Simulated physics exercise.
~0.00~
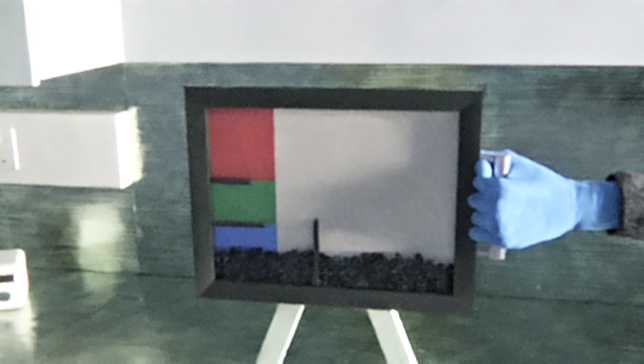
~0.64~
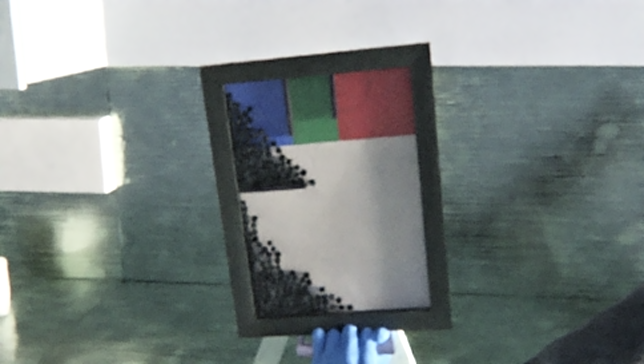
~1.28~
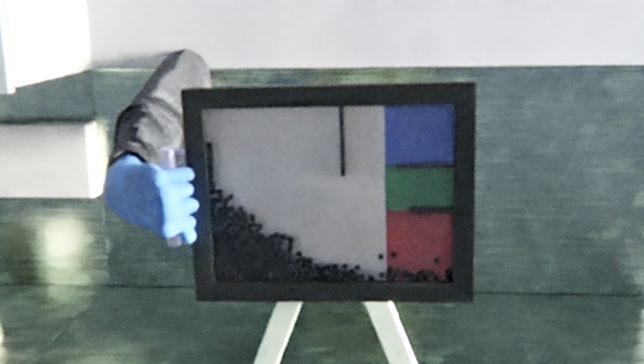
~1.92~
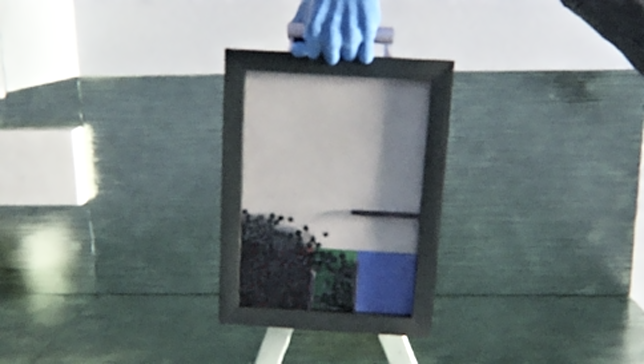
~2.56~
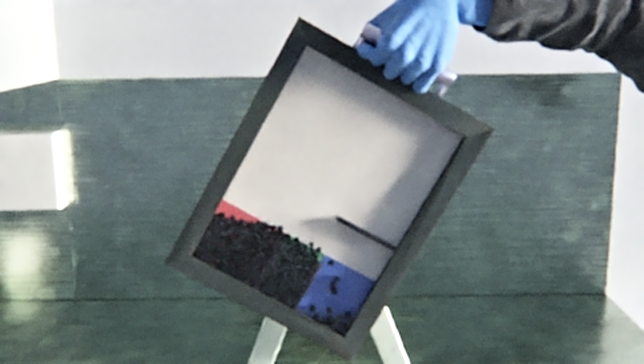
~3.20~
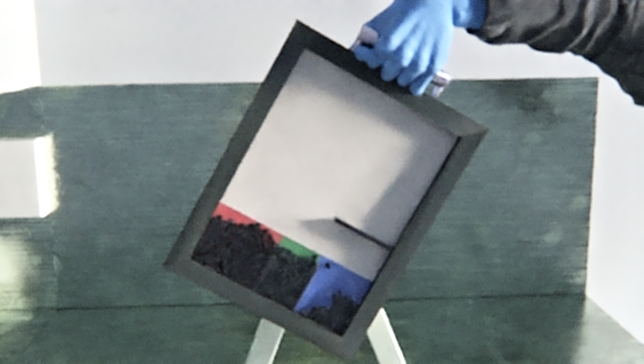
A blue-gloved hand turned a dark-framed display case on its stand clockwise through most of a circle, sending black beads sliding and tumbling inside, until it rested tilted with beads heaped over the red, green and blue pockets along its lower edge.
